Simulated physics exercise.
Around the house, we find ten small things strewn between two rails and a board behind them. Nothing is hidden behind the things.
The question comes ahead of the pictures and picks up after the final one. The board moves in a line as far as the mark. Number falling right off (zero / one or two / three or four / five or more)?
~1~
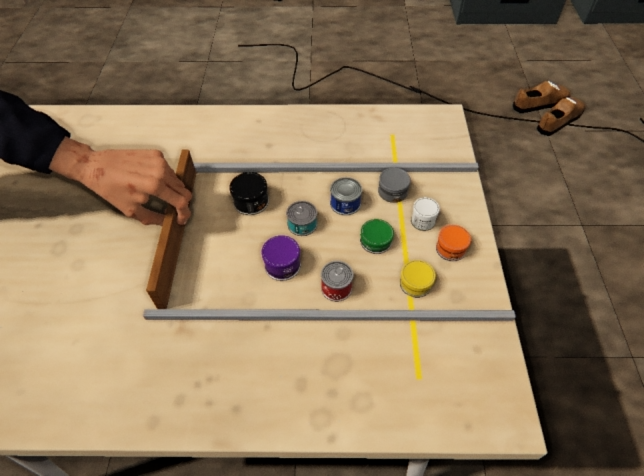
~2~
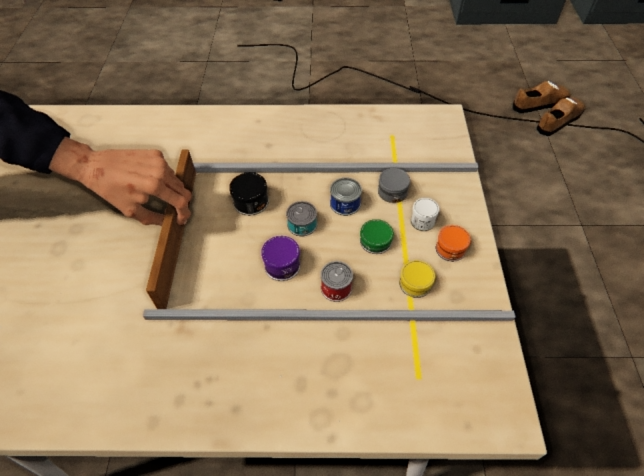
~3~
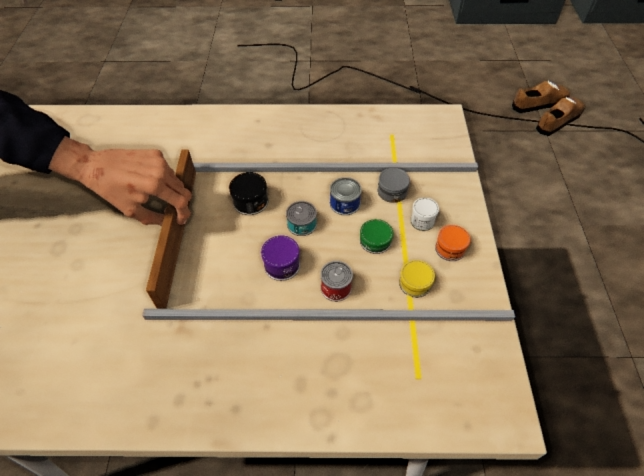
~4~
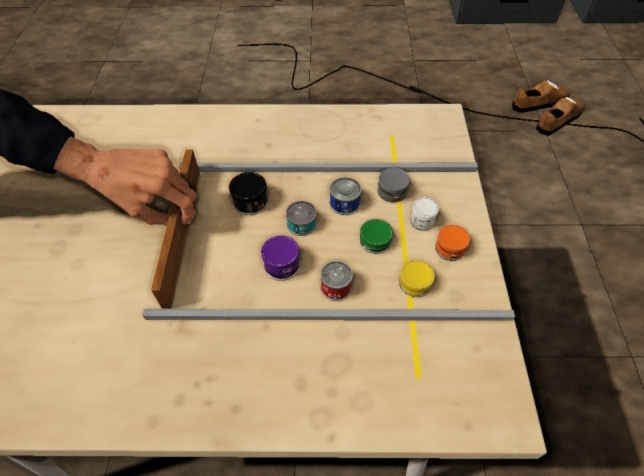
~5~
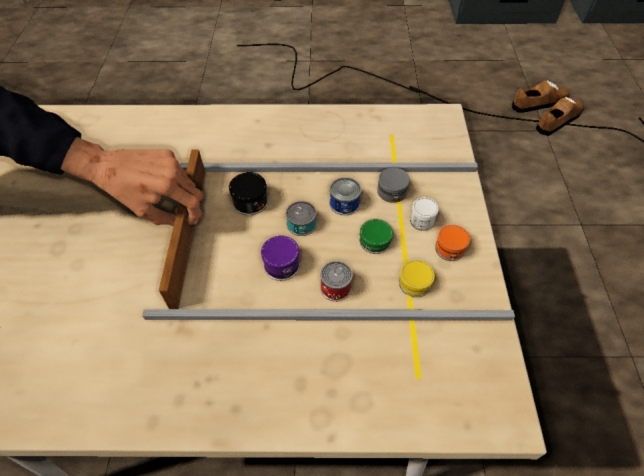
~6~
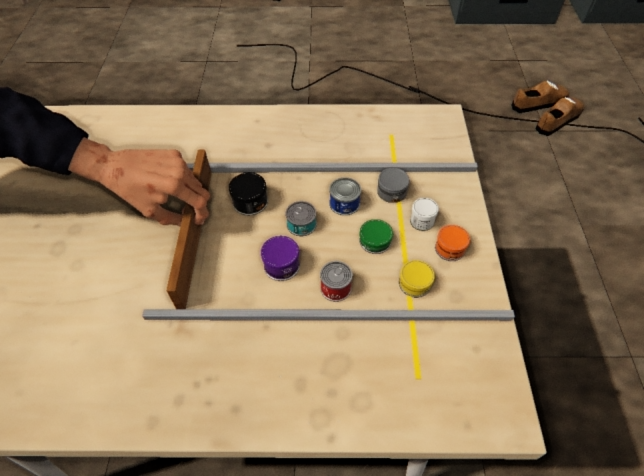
Zero.
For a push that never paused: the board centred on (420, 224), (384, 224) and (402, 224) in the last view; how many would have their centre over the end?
Respectively 0, 0 and 0.
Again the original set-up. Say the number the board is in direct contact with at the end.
The count in contact is 4.
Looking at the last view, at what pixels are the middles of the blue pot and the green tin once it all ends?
Around (451, 205), then around (444, 239).
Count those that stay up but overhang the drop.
Answer: 0.
Soon after, none off yet; orange pot at rest near (452, 243); white tin at rest near (424, 215); yellow pot at rest near (416, 279).
Then, none off yet; orange pot at rest near (452, 243); white tin moved a little near (438, 220); yellow pot at rest near (416, 279).
At rest, the number that fall off is zero.
